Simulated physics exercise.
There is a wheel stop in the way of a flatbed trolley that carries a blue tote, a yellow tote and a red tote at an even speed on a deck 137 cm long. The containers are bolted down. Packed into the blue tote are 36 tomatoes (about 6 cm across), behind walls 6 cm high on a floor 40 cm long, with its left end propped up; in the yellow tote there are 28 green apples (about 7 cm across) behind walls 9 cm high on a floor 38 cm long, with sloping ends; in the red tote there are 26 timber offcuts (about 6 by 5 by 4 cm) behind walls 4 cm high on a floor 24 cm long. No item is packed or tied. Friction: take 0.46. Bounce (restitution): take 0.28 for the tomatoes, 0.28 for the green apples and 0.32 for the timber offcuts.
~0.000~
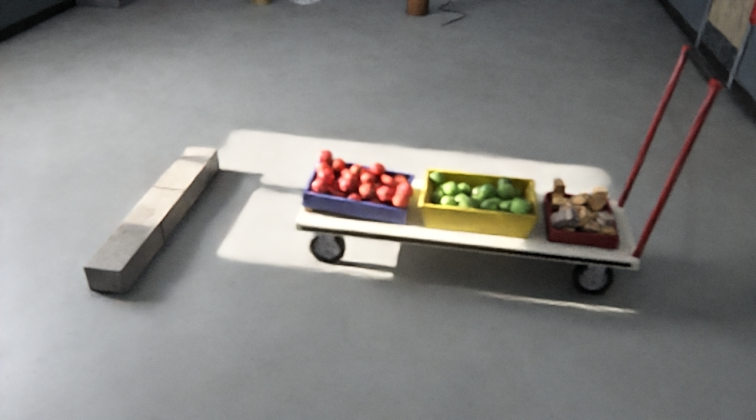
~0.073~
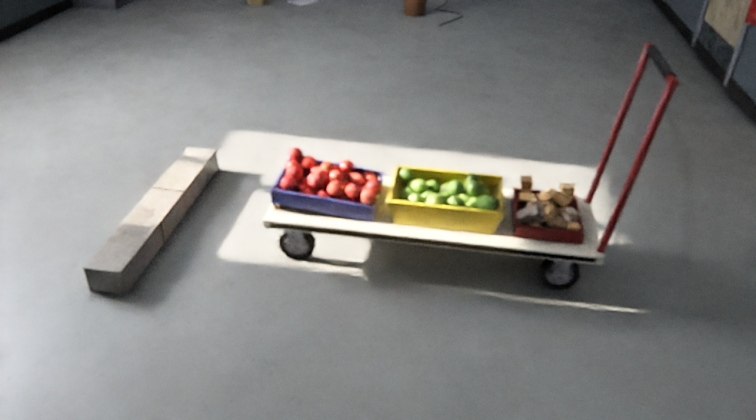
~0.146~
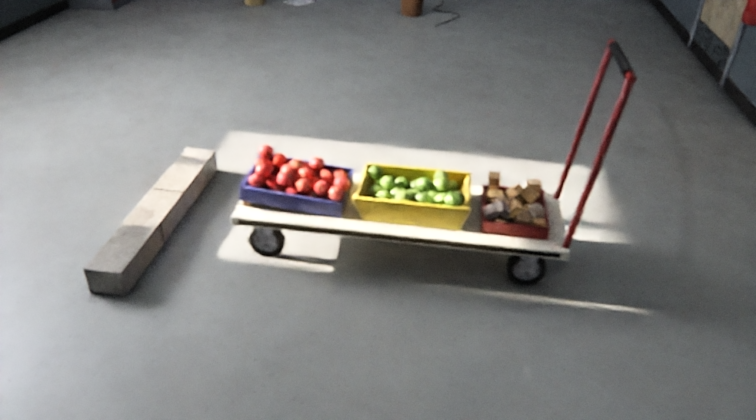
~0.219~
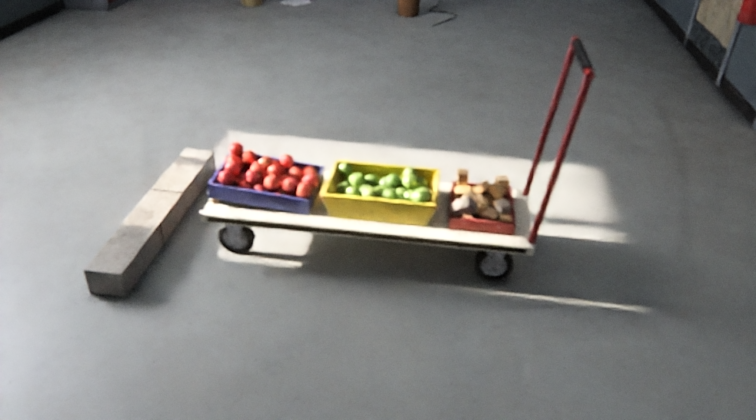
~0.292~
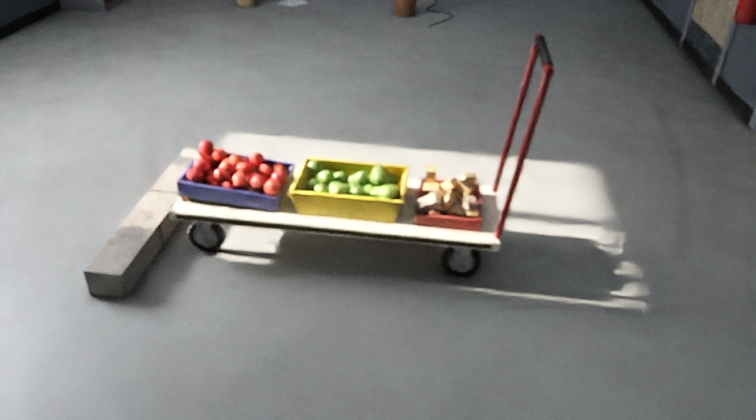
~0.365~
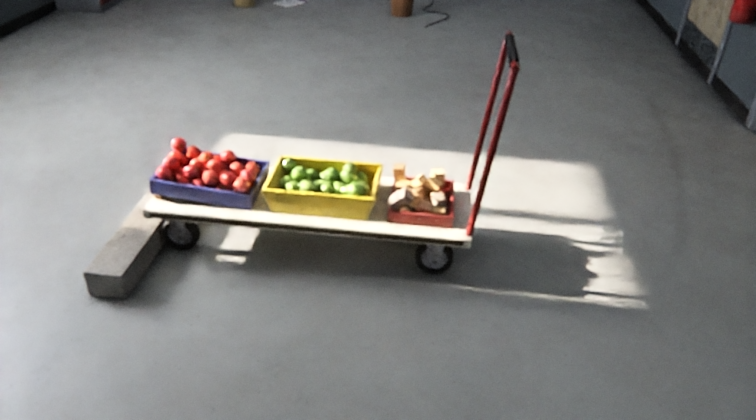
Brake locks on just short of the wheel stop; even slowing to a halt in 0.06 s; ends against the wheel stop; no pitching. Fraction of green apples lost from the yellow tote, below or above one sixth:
Losses never reach one sixth.
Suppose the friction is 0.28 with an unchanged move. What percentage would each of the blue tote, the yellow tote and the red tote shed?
Blue tote 20%, yellow tote 0%, red tote 20%.
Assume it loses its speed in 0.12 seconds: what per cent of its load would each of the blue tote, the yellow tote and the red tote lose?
In that case blue tote 20, yellow tote 0 and red tote 30 per cent.
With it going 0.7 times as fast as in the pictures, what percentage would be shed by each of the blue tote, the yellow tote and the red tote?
Then the blue tote sheds 10 per cent, the yellow tote 0 per cent, and the red tote 20 per cent.
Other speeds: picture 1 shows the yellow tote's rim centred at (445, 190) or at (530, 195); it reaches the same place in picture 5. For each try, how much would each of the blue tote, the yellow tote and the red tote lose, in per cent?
Blue tote 10 and 30, yellow tote 0 and 10, red tote 20 and 50 per cent.
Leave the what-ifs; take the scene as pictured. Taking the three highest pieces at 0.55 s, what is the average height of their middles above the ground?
Roughly 36 cm.
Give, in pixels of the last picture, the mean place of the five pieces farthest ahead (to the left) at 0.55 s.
Centre approx. at (149, 161) px.
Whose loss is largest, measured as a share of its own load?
Red tote.
After 0.43 s, the blue tote is down by 2 of 36, the yellow tote has all 28 and the red tote is down by 5 of 26.
After 0.55 s, the blue tote is down by 4 of 36, the yellow tote has all 28 and the red tote is down by 7 of 26.
After 0.78 s, the blue tote is down by 6 of 36, the yellow tote has all 28 and the red tote is down by 8 of 26.
Final count (at 1.28 s), the blue tote is down by 6 of 36, the yellow tote has all 28 and the red tote is down by 8 of 26. Asked share, 0 of 28, 0 per cent.
